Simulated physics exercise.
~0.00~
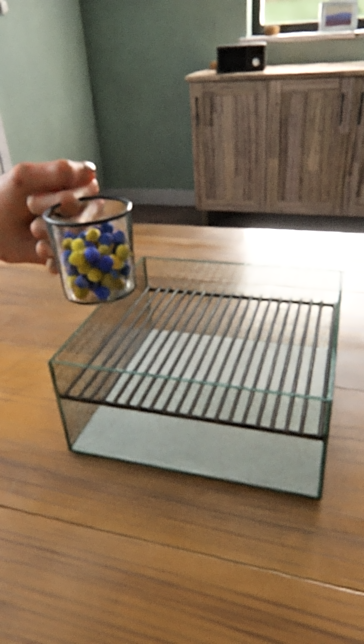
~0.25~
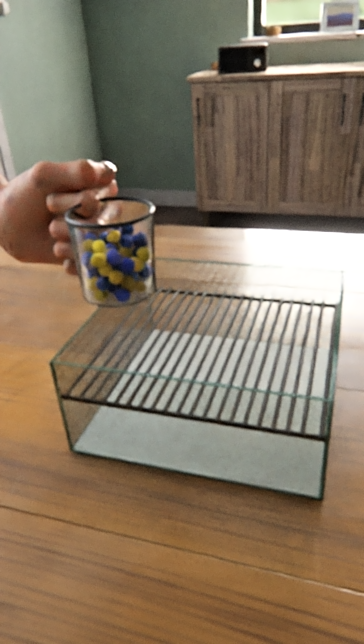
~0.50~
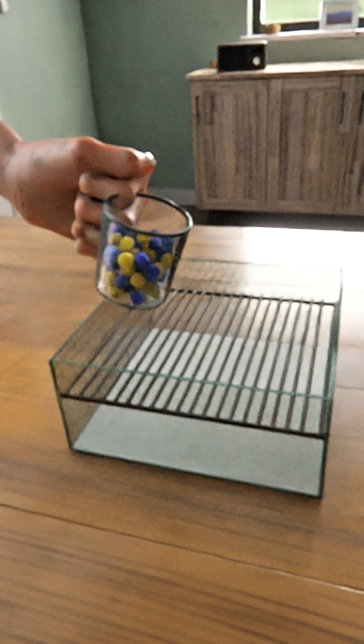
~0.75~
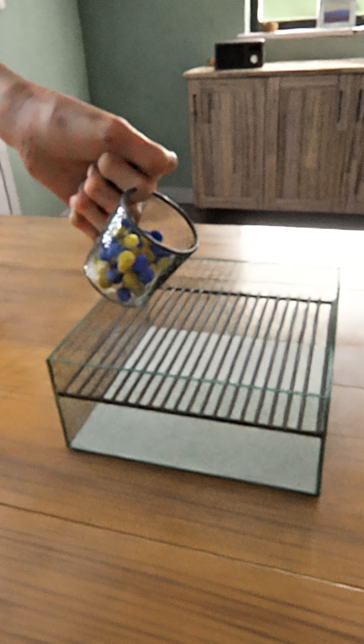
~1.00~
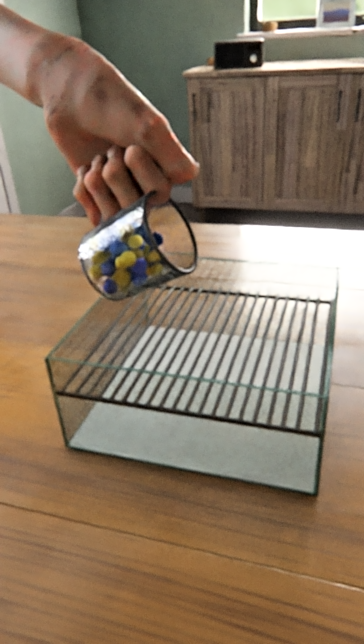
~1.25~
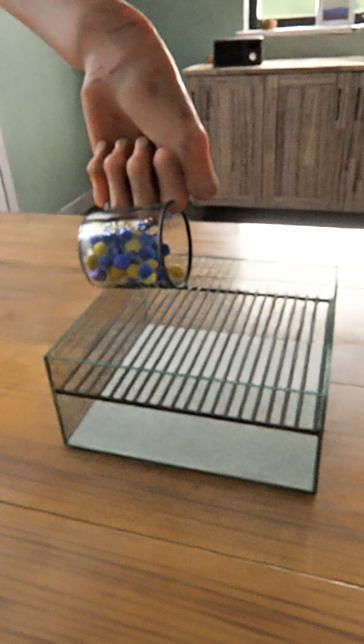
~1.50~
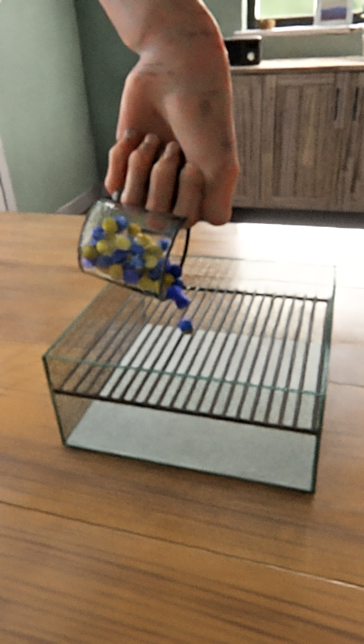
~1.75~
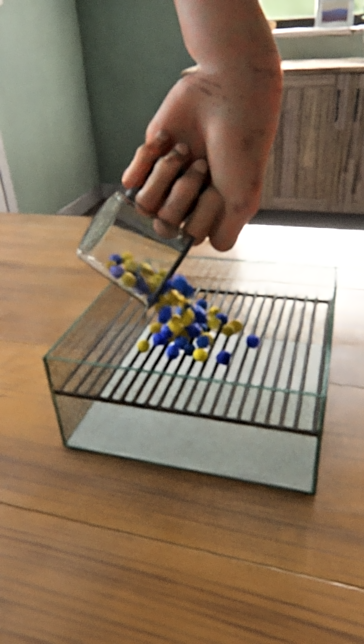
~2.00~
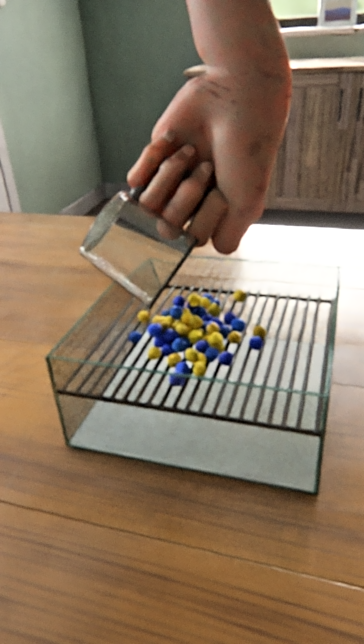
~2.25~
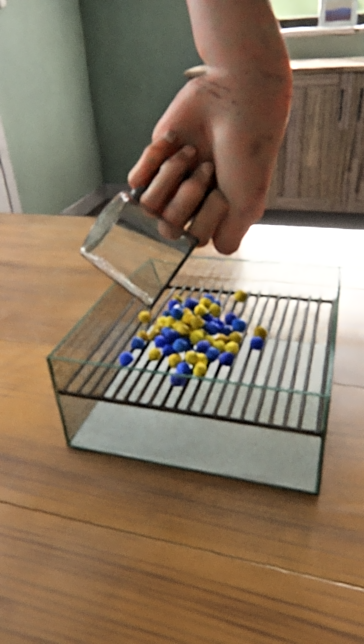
The clip opens with a hand holding a clear cup of small yellow and blue balls at the left, above a glass box topped with a rack of dark wires on a wooden table. The hand moves the cup to the right over the rack and begins to tilt it. The cup turns onto its side, and a few blue balls drop out first. As the hand tips it further, the rest tumble out in a mixed rush onto the wires. The balls settle in a loose cluster on top, both colours staying there with none below, while the hand holds the emptied cup tipped over them.
